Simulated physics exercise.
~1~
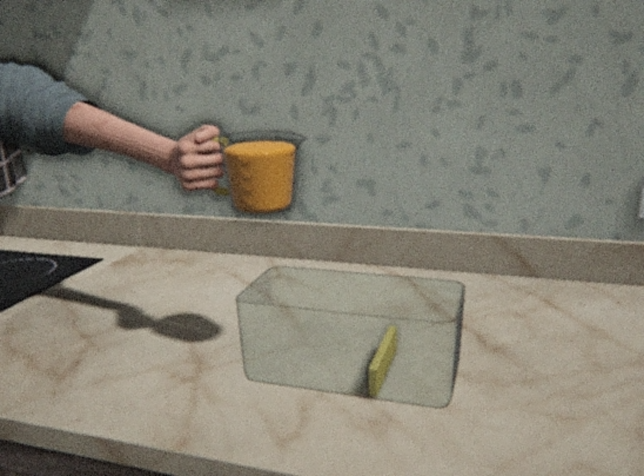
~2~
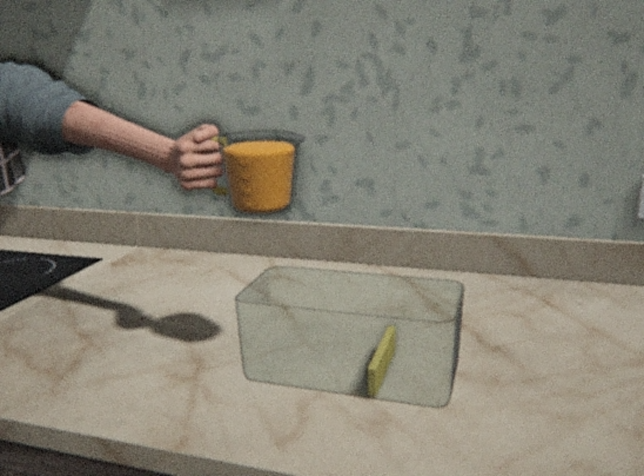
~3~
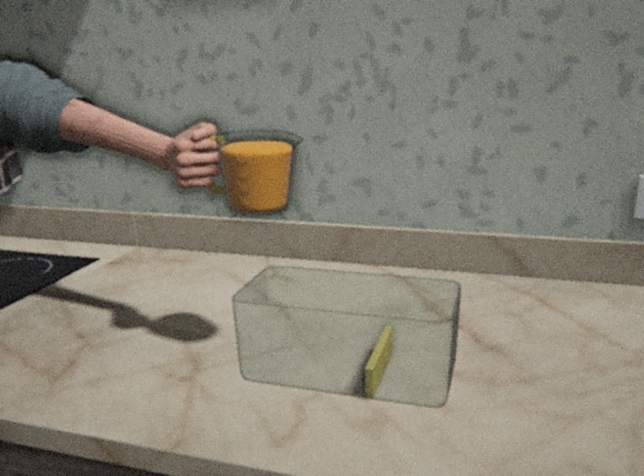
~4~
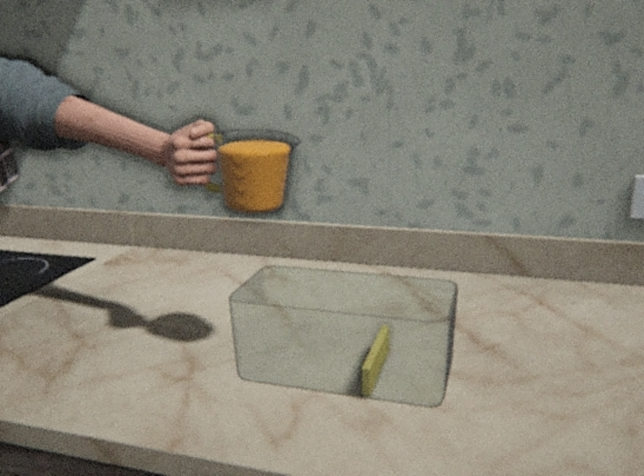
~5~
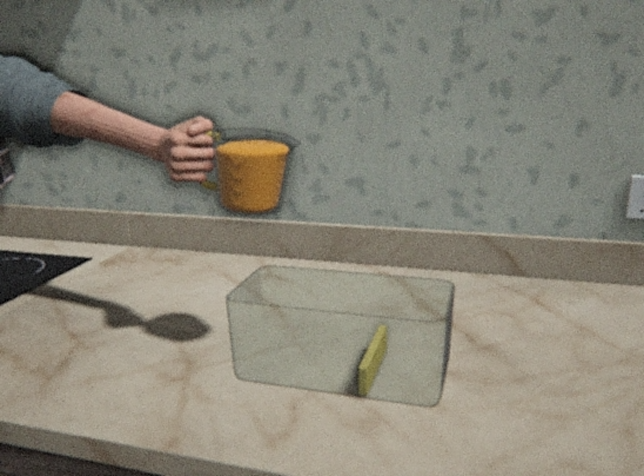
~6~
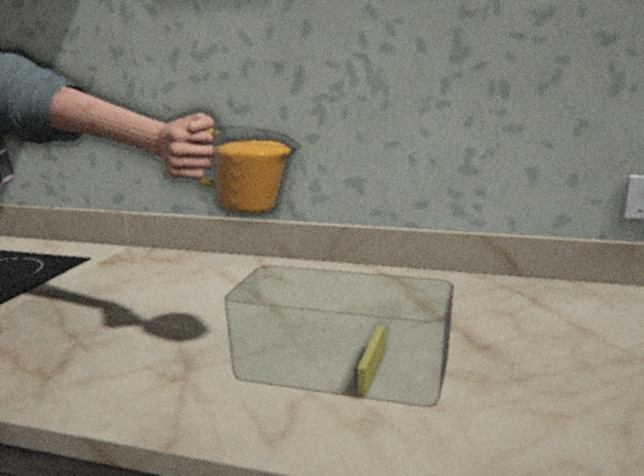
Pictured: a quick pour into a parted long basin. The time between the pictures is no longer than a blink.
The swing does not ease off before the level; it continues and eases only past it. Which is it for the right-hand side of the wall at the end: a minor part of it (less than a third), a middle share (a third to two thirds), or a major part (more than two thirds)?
Low band.
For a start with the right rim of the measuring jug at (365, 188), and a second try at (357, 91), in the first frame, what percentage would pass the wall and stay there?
The first start yields 90 per cent, the second 75 per cent.
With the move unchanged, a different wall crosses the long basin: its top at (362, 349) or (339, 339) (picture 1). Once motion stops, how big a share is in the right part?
The first one comes to 55 percent, while the second comes to 90 percent.
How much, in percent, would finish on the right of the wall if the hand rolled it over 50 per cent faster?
Estimate: Around 5 %.
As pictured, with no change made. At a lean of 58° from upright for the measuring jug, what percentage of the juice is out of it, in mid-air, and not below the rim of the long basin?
About 20 %.
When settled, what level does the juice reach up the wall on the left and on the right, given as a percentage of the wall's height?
Close to 50 for the left and 10 for the right.
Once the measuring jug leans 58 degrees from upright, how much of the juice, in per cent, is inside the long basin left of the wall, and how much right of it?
The left part holds around 5 percent, the right part 0 percent.
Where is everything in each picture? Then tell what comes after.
In the first picture, it leans 0°; its right rim is at (306, 138); the juice meets the walls at (229, 146) and (295, 148); the long basin's rim runs from (254, 283) to (461, 303); the wall's top is at (384, 347).
In the second picture, it leans 0°; its right rim is at (305, 138); the juice meets the walls at (228, 146) and (294, 148).
In the third picture, it leans 2°; its right rim is at (303, 139); the juice meets the walls at (226, 146) and (292, 148).
In the fourth picture, it leans 4°; its right rim is at (301, 141); the juice meets the walls at (223, 145) and (290, 149).
In the fifth picture, it leans 6°; its right rim is at (300, 143); the juice meets the walls at (221, 145) and (289, 149).
In the sixth picture, it leans 10°; its right rim is at (300, 147); the juice meets the walls at (221, 146) and (290, 149).
A moment on, the measuring jug is tipped part way and 78 per cent is still to pour, 4 is left of the wall and 0 right of it.
Next, the measuring jug is tipped on its side and 28 per cent is still to pour, 47 is left of the wall and 3 right of it.
Then the measuring jug is tipped on its side and 3 per cent is still to pour, 85 is left of the wall and 4 right of it.
Later the measuring jug is tipped on its side and 0 per cent is still to pour, 90 is left of the wall and 6 right of it.
Finally, 91 per cent lies left of the wall, 6 right of it and 3 outside.
